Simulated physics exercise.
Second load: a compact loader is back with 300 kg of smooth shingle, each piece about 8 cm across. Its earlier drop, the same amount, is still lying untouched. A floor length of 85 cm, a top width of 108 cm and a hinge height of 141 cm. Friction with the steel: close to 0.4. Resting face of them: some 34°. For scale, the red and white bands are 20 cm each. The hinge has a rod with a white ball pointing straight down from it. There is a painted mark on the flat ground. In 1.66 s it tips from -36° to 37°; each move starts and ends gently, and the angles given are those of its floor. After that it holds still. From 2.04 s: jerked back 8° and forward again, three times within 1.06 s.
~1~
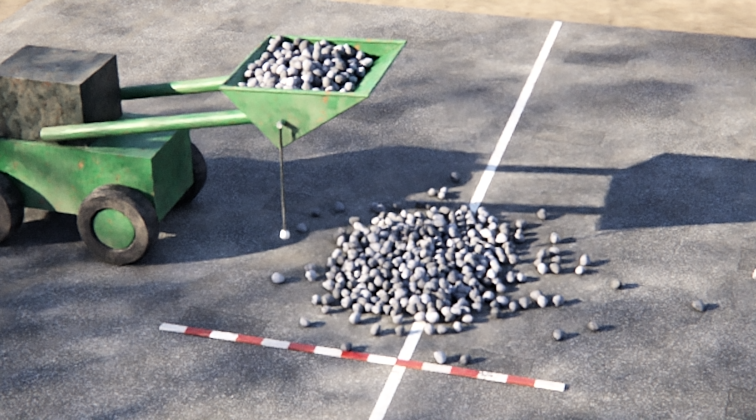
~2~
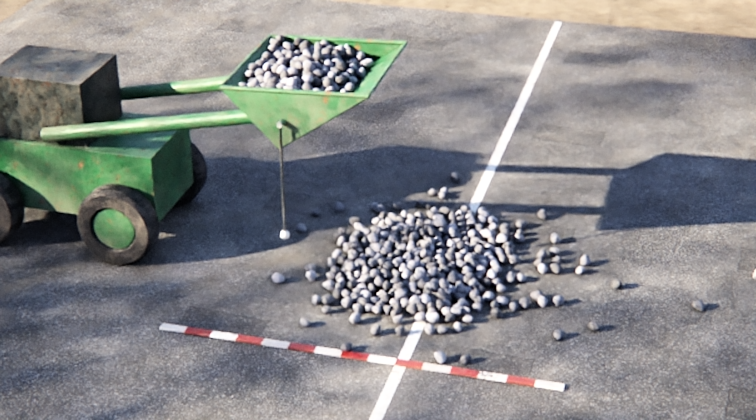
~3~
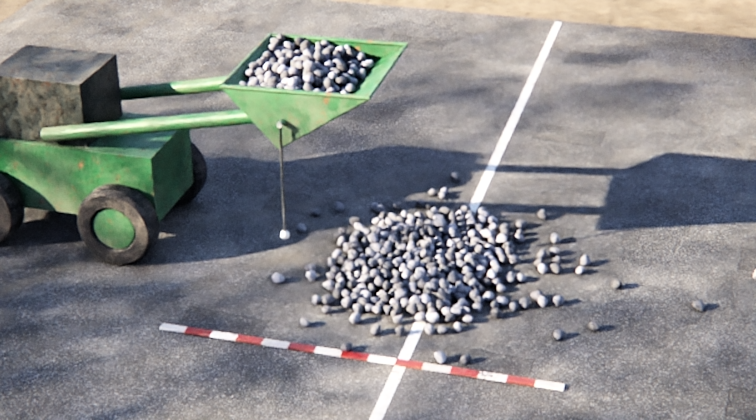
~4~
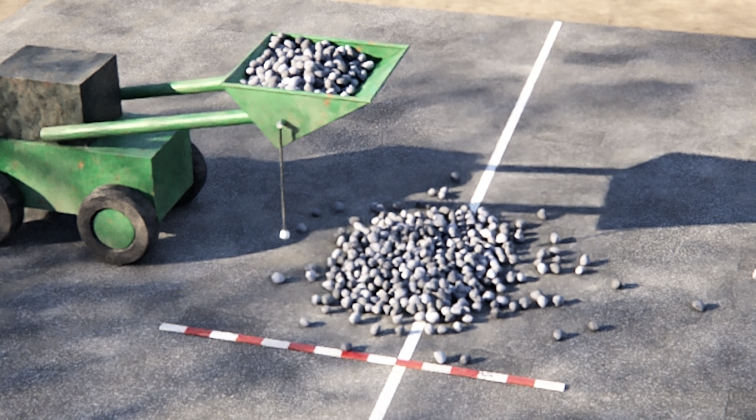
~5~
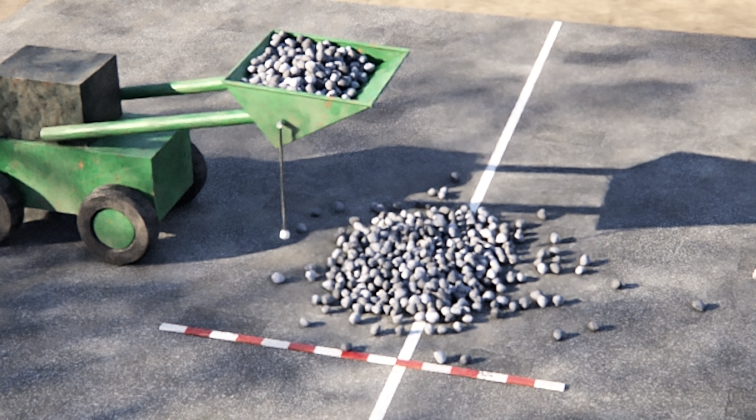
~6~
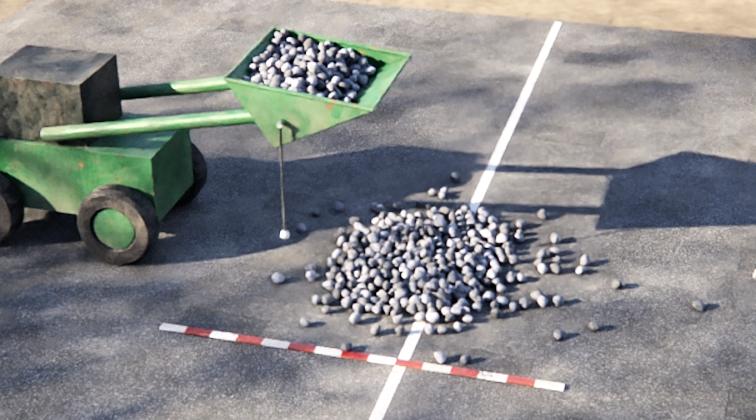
On grey pavement, a green loader slowly tilts its stone-filled bucket slightly downward beside a stone pile.
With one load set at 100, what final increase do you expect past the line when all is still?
Close to 57 parts in a hundred.
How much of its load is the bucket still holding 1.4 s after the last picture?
It holds some 35 per cent.
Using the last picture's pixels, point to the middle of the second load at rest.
I'd say close to (443, 260).
Then, 0.9 s after the last picture the floor is at 25°; in per cent of one load, 98 in the bucket, 68 short of the line, 33 past the line; the foremost stones are at (620, 293).
Then, 1.4 s after the last picture the floor is at 37°; in per cent of one load, 34 in the bucket, 128 short of the line, 38 past the line; the foremost stones are at (620, 293).
Then, 3.2 s after the last picture the floor is at 37°; in per cent of one load, 0 in the bucket, 110 short of the line, 90 past the line; the foremost stones are at (624, 289).
Then, 5.8 s after the last picture the floor is at 37°; in per cent of one load, 0 in the bucket, 110 short of the line, 90 past the line; the foremost stones are at (624, 289). Net gain past the line, 57.
